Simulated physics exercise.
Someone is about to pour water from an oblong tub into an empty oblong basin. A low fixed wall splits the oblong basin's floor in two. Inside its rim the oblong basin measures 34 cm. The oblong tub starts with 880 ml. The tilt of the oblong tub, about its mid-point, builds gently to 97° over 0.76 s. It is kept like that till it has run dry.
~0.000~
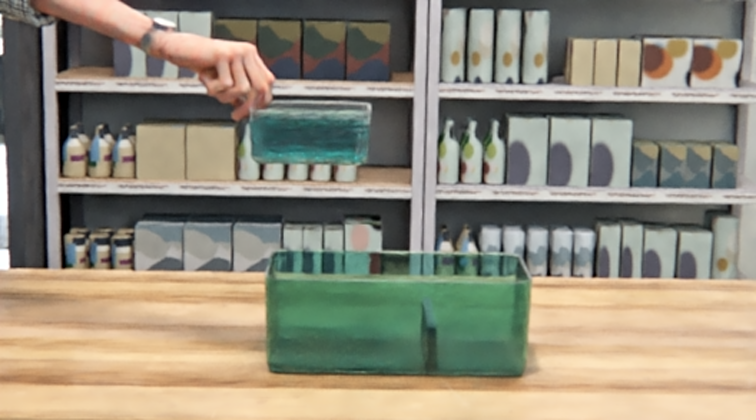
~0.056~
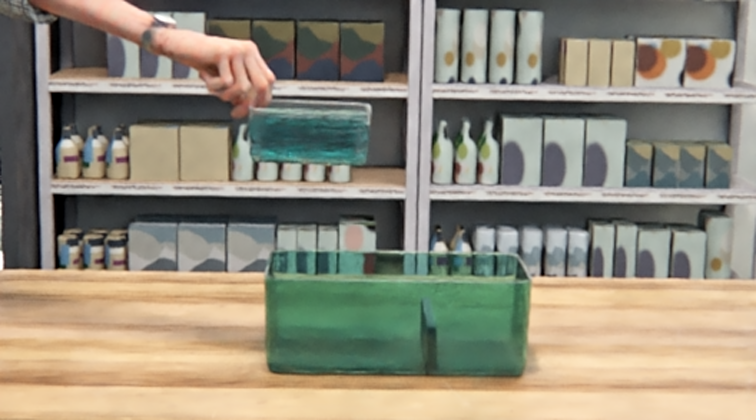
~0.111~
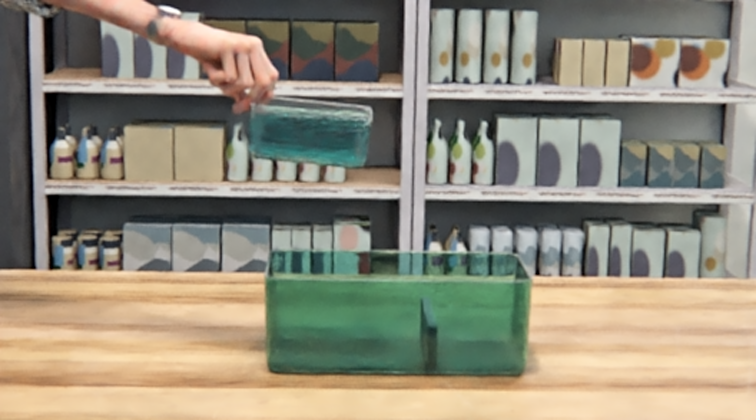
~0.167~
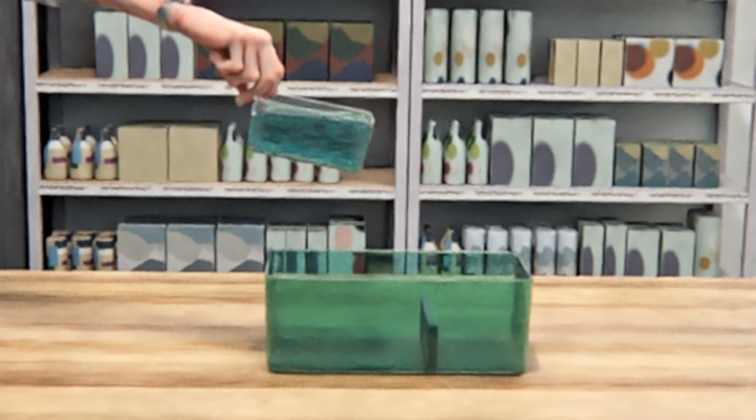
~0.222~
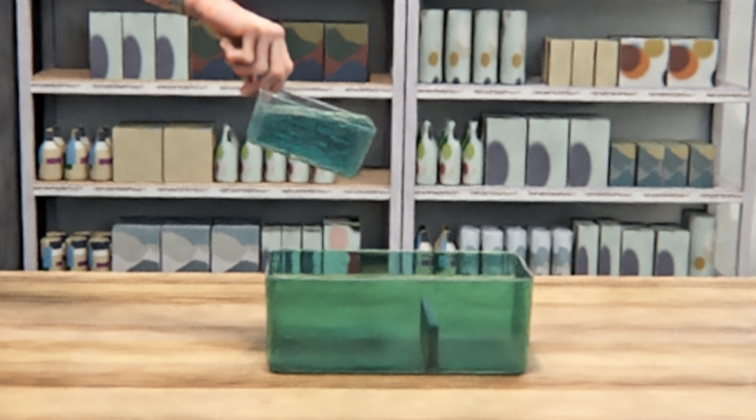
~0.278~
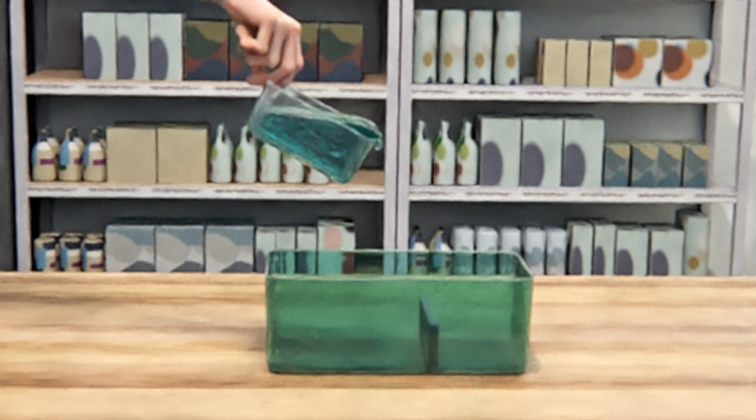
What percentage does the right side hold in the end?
Roughly 42 per cent is past the wall.
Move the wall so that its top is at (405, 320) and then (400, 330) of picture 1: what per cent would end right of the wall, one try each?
First 65, then 65 per cent.
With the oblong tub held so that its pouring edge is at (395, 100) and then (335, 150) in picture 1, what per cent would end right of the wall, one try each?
First 65, then 5 per cent.
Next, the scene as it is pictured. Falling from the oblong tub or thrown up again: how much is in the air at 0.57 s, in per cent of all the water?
About 50 per cent.
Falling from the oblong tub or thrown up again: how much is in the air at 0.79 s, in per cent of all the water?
Near 6 in a hundred.
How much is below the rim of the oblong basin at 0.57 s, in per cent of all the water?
Some 30 per cent.
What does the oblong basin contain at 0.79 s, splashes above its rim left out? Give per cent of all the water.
Near 86 in a hundred.
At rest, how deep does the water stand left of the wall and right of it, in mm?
Some 14 mm on the left and 20 mm on the right.
By 0.57 s the tilt is 83° and 21 per cent is still to pour, 9 is left of the wall and 21 right of it.
By 0.79 s the tilt is 97° and 6 per cent is still to pour, 43 is left of the wall and 43 right of it.
By 1.01 s the tilt is 97° and 1 per cent is still to pour, 51 is left of the wall and 42 right of it.
By 1.26 s the tilt is 97° and 0 per cent is still to pour, 54 is left of the wall and 42 right of it.
At rest 54 per cent lies left of the wall, 42 right of it and 4 outside.
